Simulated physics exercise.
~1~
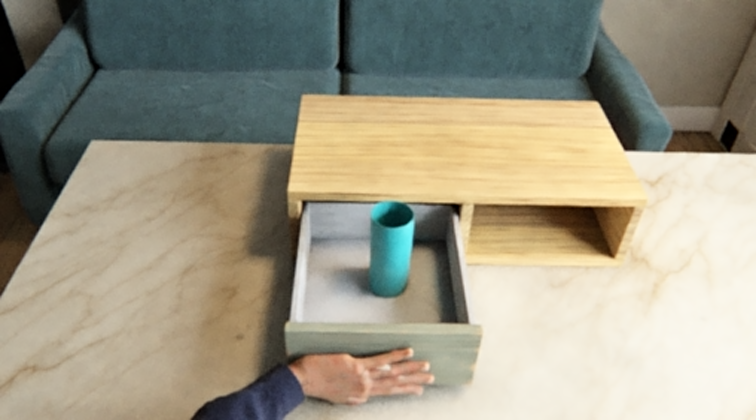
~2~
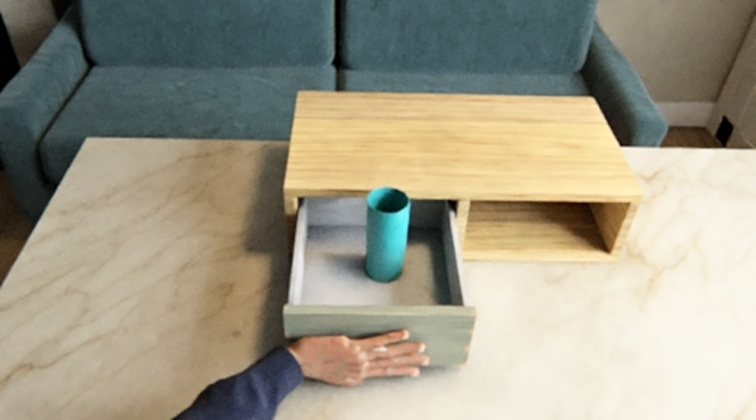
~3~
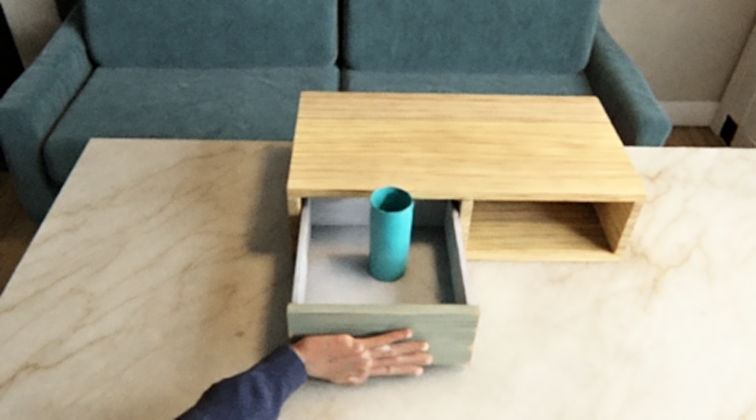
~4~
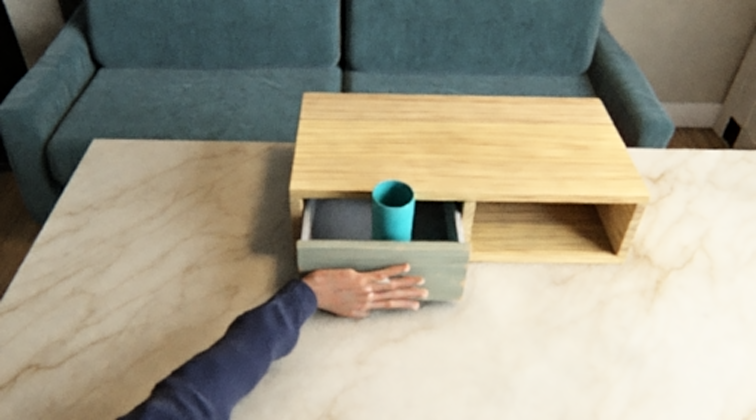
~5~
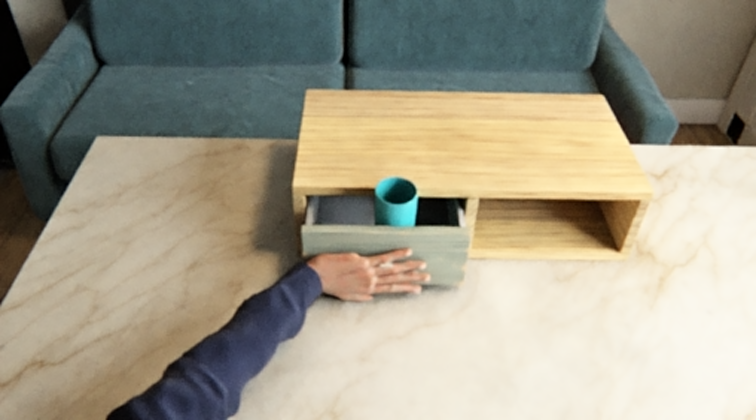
A hand in a dark blue sleeve rests against the grey-green front of an open drawer, seen from above and in front by a slightly swaying camera. The drawer sits in the left side of a light wooden chest on a pale marble table, with an empty compartment at the right and a teal sofa behind. A tall turquoise beaker stands upright inside the drawer. The hand pushes the front inward, slowly at first and then farther, and the beaker rides along towards the chest. At the end the drawer remains ajar, the beaker still upright near the chest's top edge and the hand still on the front.
